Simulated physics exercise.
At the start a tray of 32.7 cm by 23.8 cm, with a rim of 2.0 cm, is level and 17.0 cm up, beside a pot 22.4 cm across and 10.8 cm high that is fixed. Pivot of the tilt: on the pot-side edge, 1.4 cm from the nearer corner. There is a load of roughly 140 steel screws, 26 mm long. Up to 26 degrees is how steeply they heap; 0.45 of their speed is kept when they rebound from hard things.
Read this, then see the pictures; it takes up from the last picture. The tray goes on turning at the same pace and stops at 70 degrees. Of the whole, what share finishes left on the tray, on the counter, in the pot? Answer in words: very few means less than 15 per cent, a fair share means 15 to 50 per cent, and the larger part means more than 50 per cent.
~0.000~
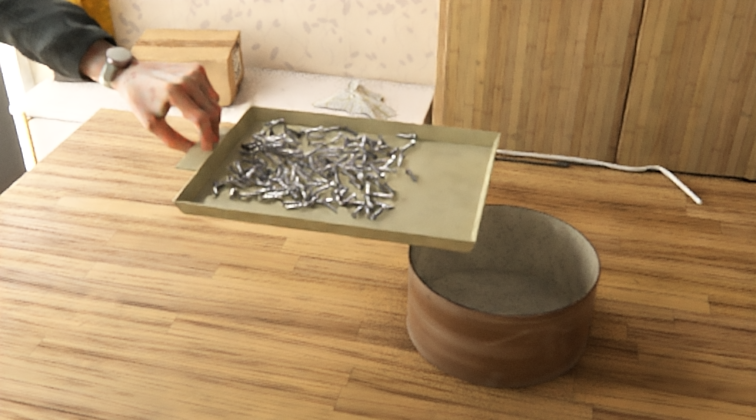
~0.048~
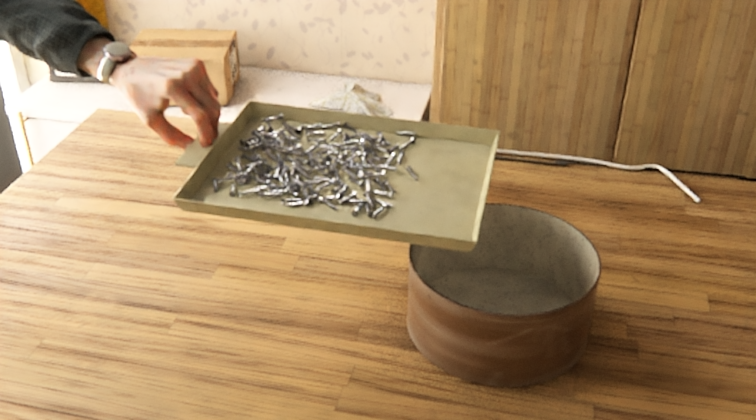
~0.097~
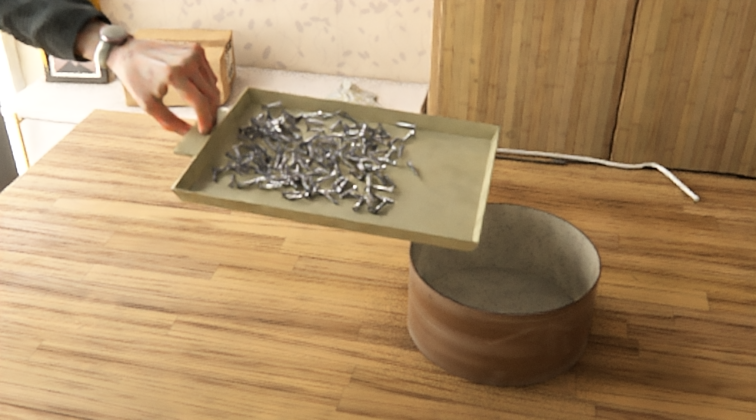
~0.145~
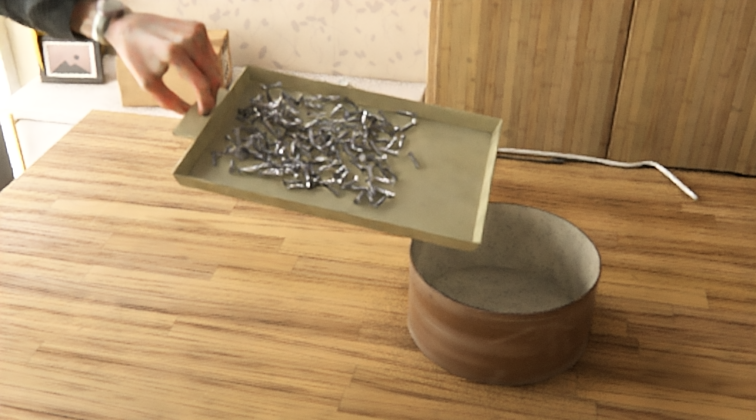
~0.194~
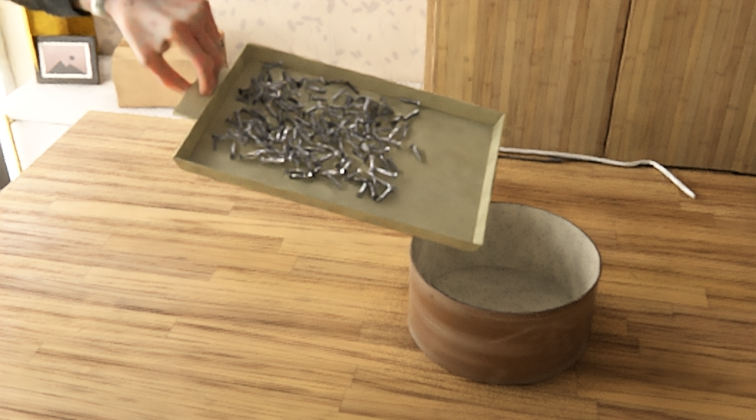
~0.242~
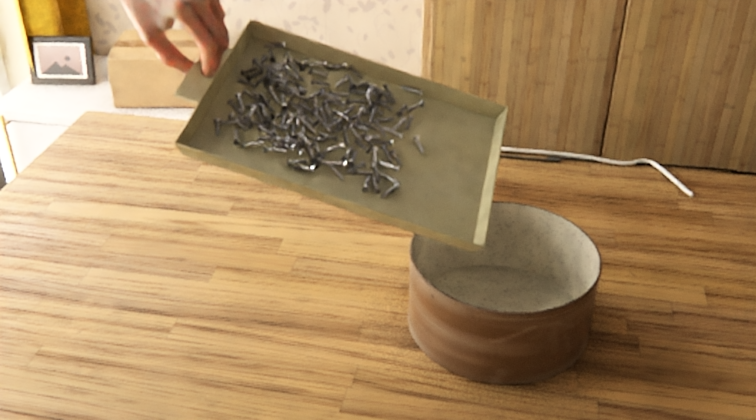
Tray: Very few. Counter: The larger part. Pot: A fair share.
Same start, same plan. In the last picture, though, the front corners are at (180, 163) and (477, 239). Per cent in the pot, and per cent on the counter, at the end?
You'd end with pot at 30 and counter at 65.
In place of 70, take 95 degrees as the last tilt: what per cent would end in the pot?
It would land at about 20 percent.
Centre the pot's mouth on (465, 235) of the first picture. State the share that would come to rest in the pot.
Roughly 0 percent would end up there.
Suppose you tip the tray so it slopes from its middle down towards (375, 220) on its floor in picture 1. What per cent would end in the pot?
Around 10 percent of them.
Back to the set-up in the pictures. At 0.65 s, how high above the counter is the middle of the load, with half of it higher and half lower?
Roughly 24 centimetres, give or take.
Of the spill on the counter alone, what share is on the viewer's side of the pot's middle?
100 %.
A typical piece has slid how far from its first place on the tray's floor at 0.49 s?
It has moved some 4 cm from its start.
After 0.49 s, tilt 45 degrees; the tray holds 100 %, the pot 0 %.
Then, at 0.65 s, tilt 62 degrees; the tray holds 100 %, the pot 0 %.
Then, at 0.94 s, tilt 70 degrees; the tray holds 5 %, the pot 30 %.
At rest (2.0 s), tray 5 %, counter 60 %, pot 35 %.
